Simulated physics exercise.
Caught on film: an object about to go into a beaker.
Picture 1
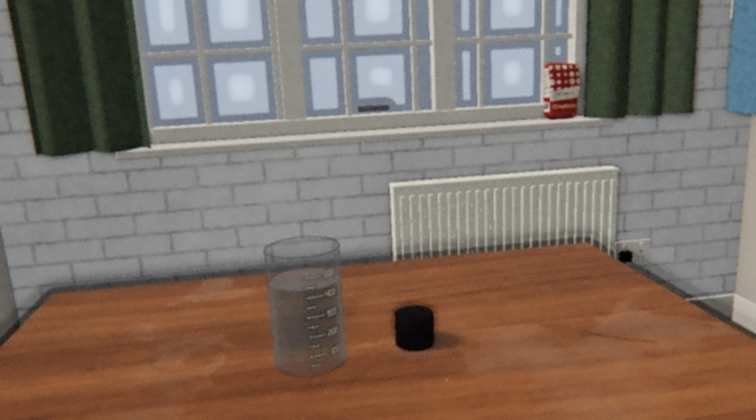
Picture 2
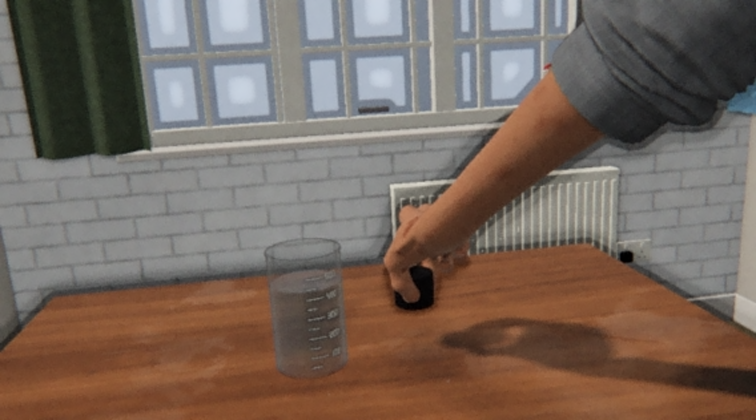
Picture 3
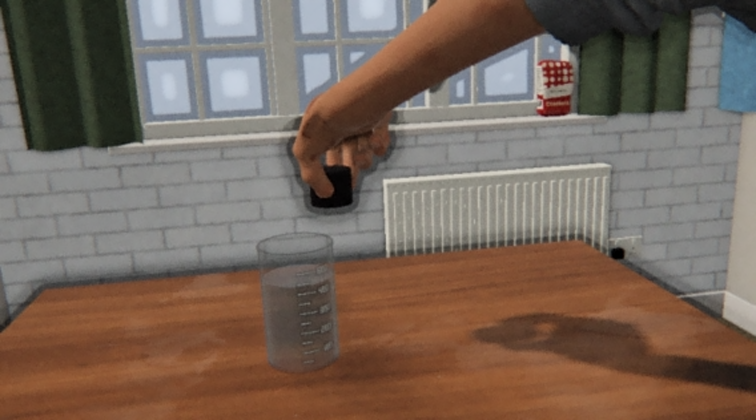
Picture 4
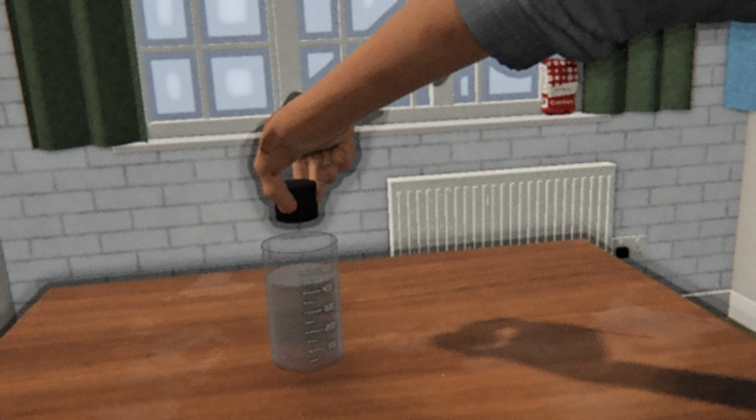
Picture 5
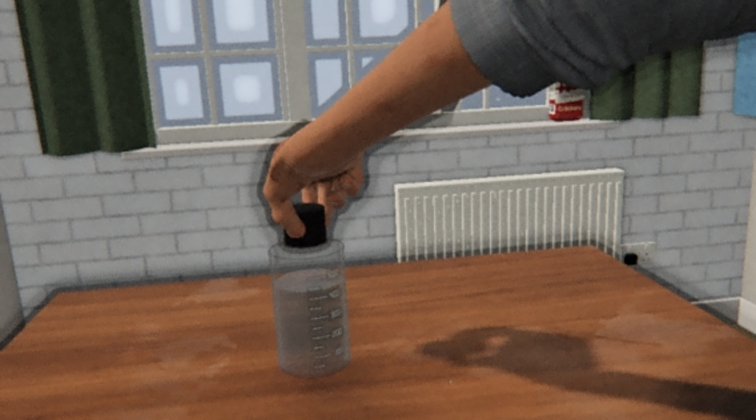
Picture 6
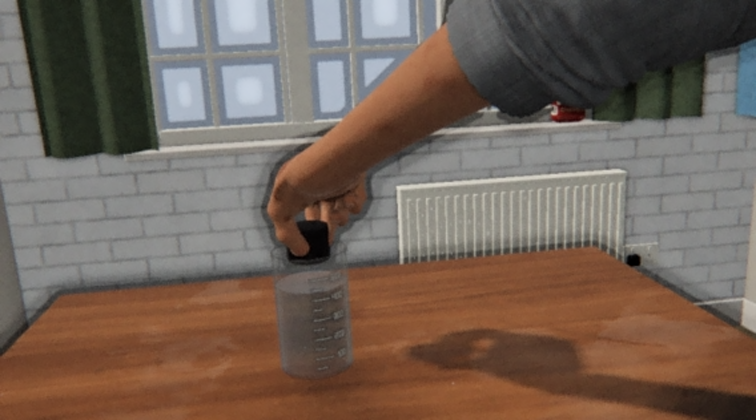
We see a small black cylinder beside a clear beaker of liquid on a wooden table; a hand reaches in from the right, lifts the cylinder, carries it left above the beaker and lowers it inside the rim.
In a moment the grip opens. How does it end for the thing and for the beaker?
In the water it goes to the bottom. The beaker has room for it.
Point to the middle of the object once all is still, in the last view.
At about (316, 345).
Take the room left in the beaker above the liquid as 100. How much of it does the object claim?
Roughly 40 per cent.
Shortly, the iron weight enters the water; the beaker is about three quarters full.
Then, the iron weight goes on down; the beaker is about three quarters full.
At the finish, the iron weight is at the bottom; the beaker is about three quarters full; no mess.
